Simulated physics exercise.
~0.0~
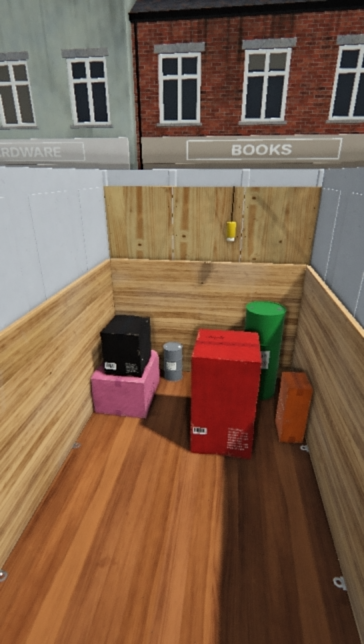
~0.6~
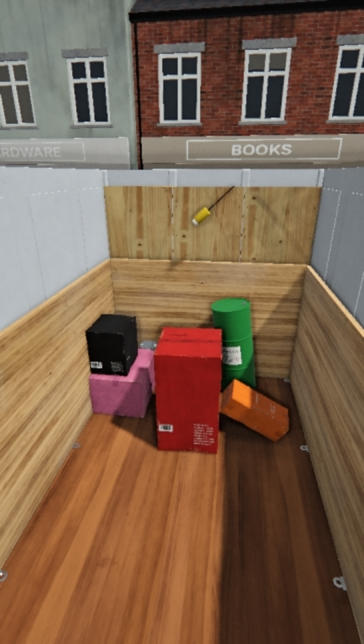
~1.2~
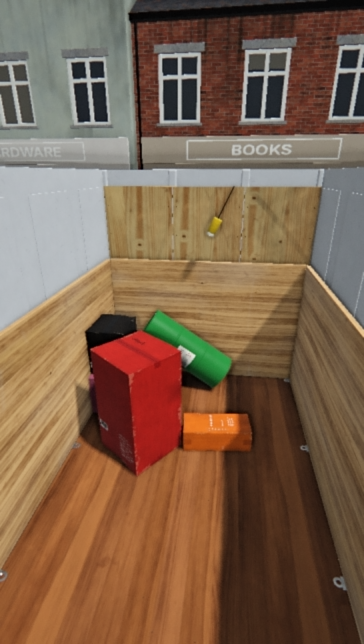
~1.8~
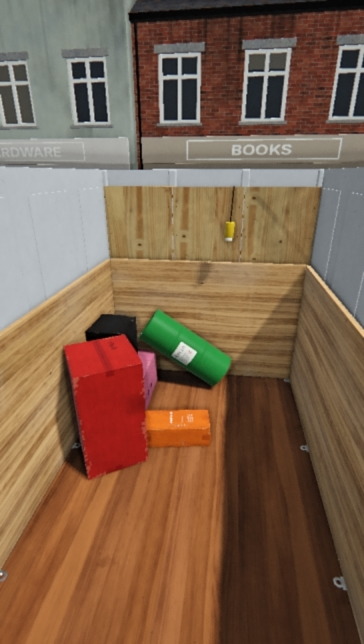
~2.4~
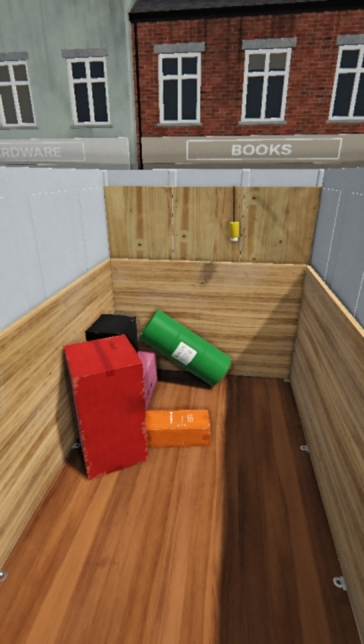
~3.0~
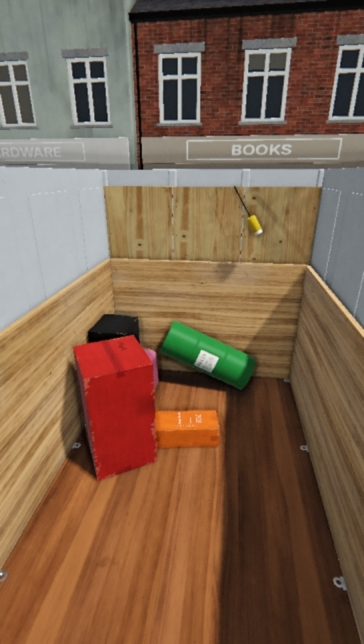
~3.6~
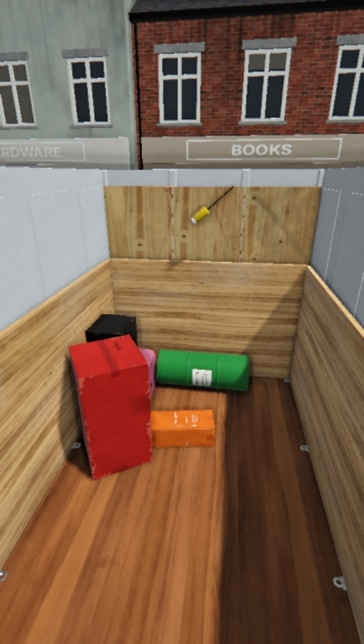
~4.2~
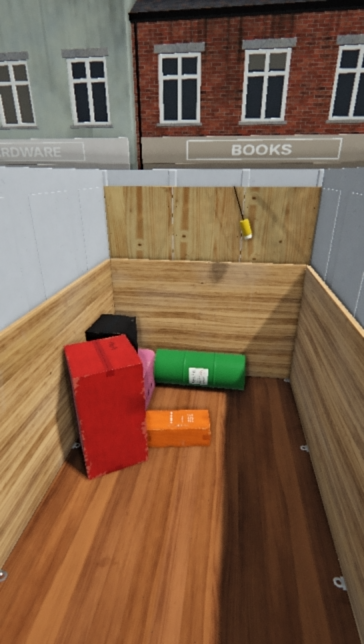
A yellow lamp swings at the far end of a wood-lined load bay, seen from above and behind, with shopfronts beyond. A tall red box stands near the middle, a black box sits by a pink box at the left, a grey canister stands between, and a green drum and an orange box are at the right. The load slides left as the orange box tips over and the drum leans. The red box slides further left, hiding the canister. Finally the drum drops onto its side behind the fallen orange box, while the red box stays upright.
